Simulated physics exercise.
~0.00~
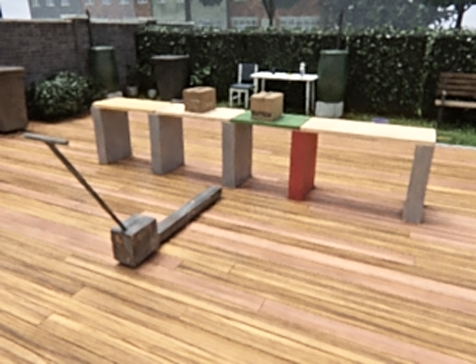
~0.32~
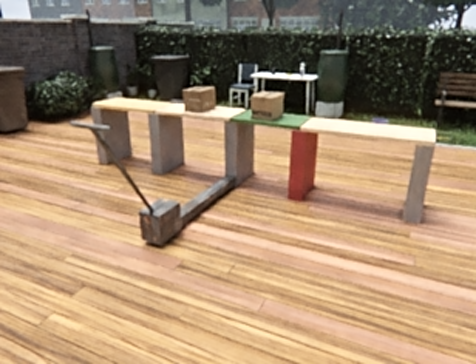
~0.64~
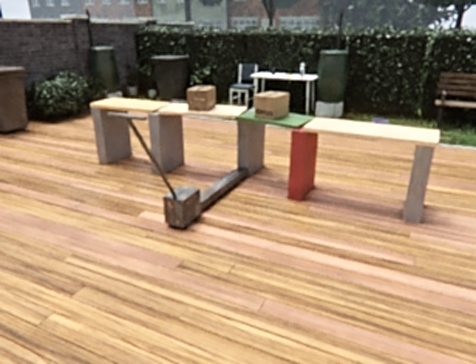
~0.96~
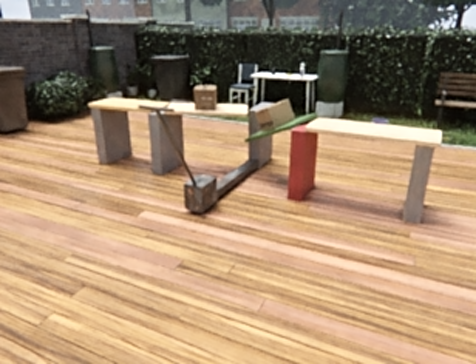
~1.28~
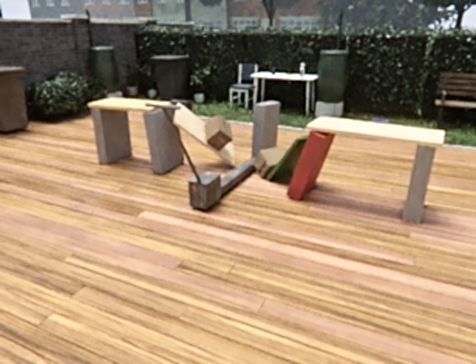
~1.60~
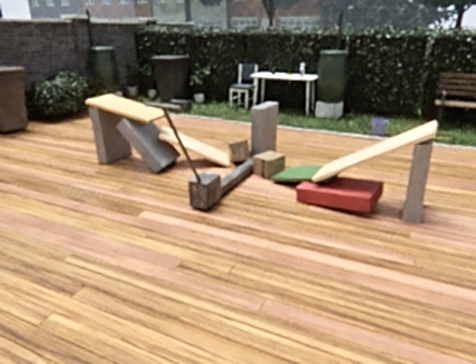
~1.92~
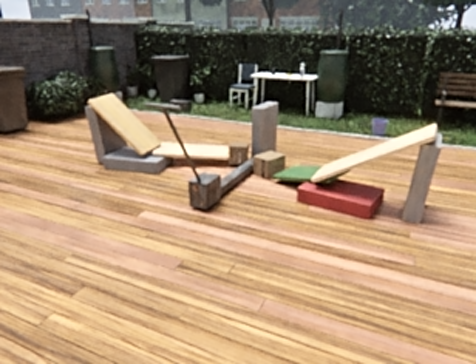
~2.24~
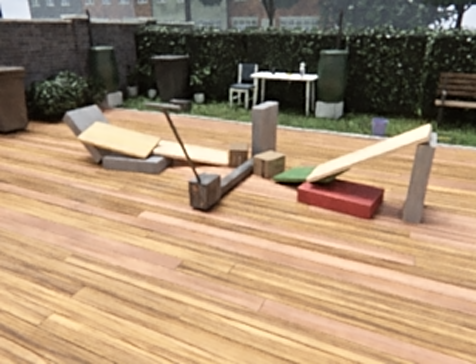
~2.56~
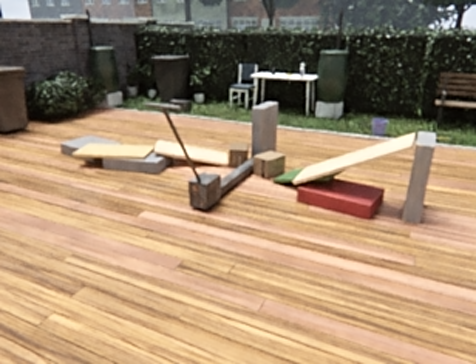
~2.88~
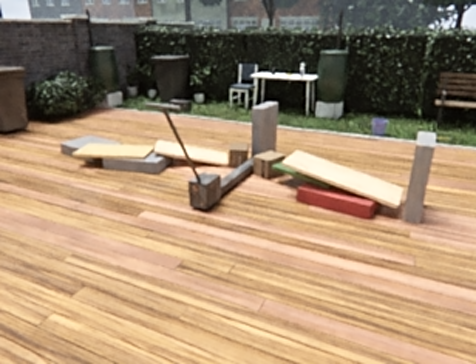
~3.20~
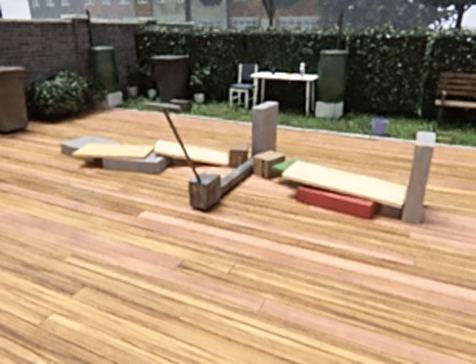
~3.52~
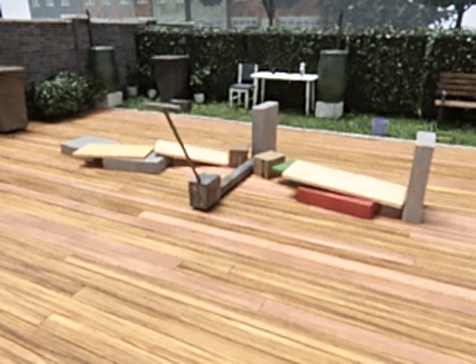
A long row of boards on upright blocks, topped with two boxes, stood on a wooden deck until a long-handled jack slid into a middle support; the centre collapsed, the red block toppled, and both ends gradually fell, leaving two grey blocks upright.
